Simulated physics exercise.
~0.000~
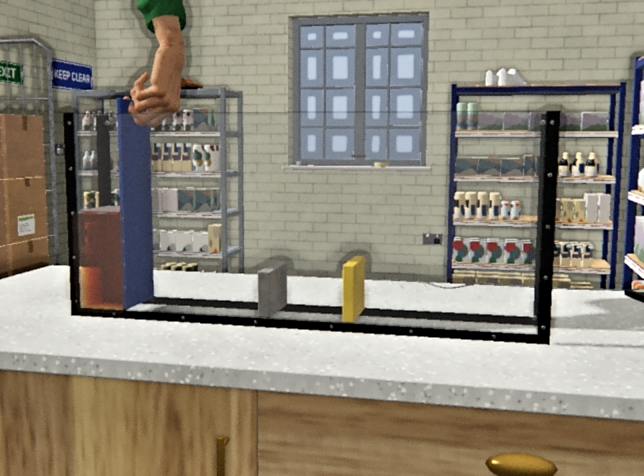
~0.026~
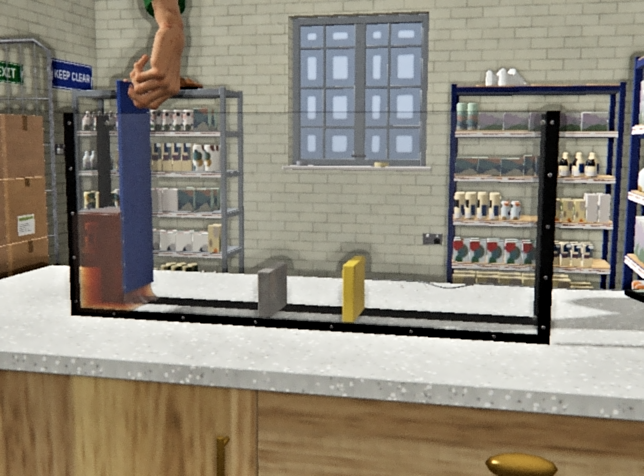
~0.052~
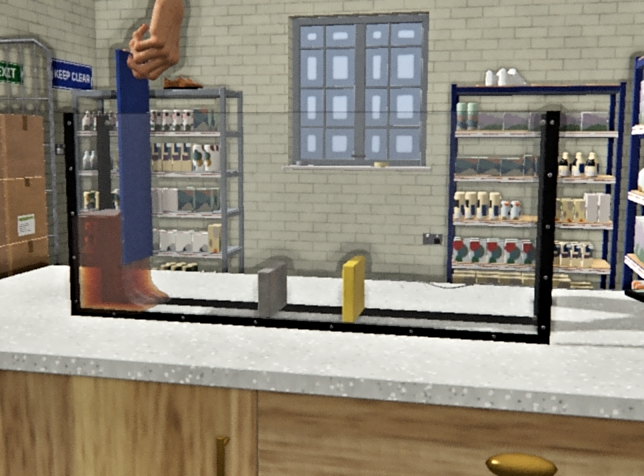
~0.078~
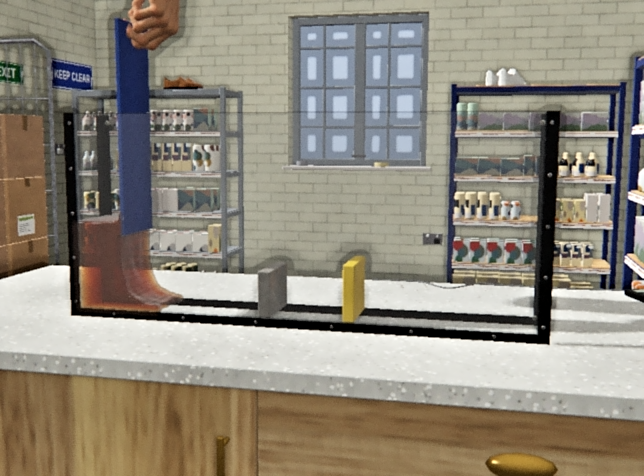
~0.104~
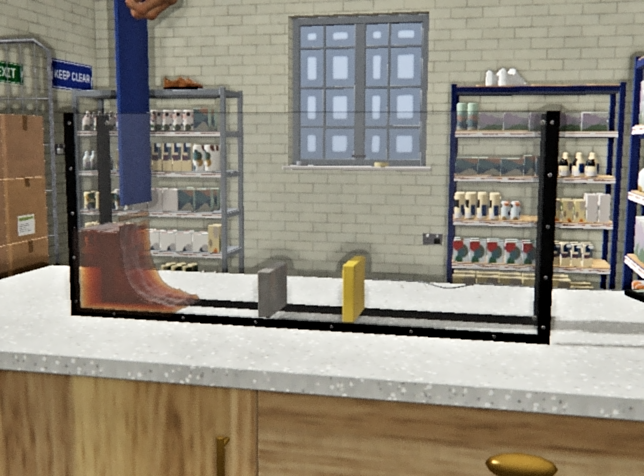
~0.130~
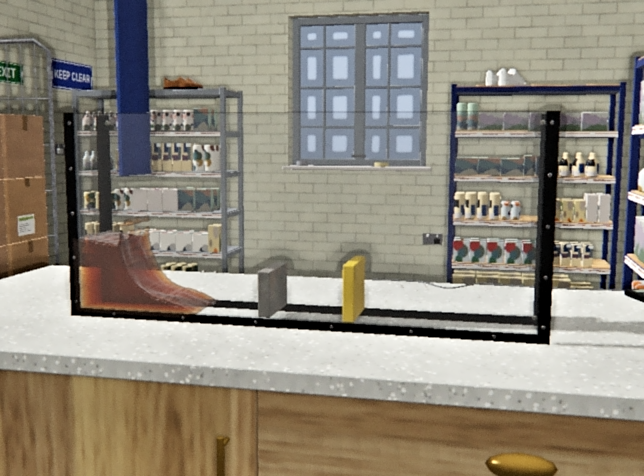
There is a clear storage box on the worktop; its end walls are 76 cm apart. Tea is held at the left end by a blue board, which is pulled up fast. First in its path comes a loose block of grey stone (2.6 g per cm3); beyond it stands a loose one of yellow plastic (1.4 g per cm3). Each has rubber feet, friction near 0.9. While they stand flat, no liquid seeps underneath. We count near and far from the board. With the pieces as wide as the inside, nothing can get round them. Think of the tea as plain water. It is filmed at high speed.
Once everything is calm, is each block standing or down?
In the end the first block topples; the second topples.
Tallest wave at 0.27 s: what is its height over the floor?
About 10.0 cm.
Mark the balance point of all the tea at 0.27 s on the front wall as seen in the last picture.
Near (168, 298).
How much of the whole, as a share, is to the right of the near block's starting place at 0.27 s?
About 0 in a hundred, I'd say.
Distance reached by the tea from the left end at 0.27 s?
It has got out to near 32 cm from the left end.
By 0.27 s the front has run 32 cm from the left wall, the near block is upright and the far block is upright.
By 0.43 s the near block lies flat and the far block is upright.
By 0.71 s the near block lies flat and the far block lies flat.
At rest the near block lies flat and the far block lies flat; 37 per cent of the tea is past where the far block first stood.
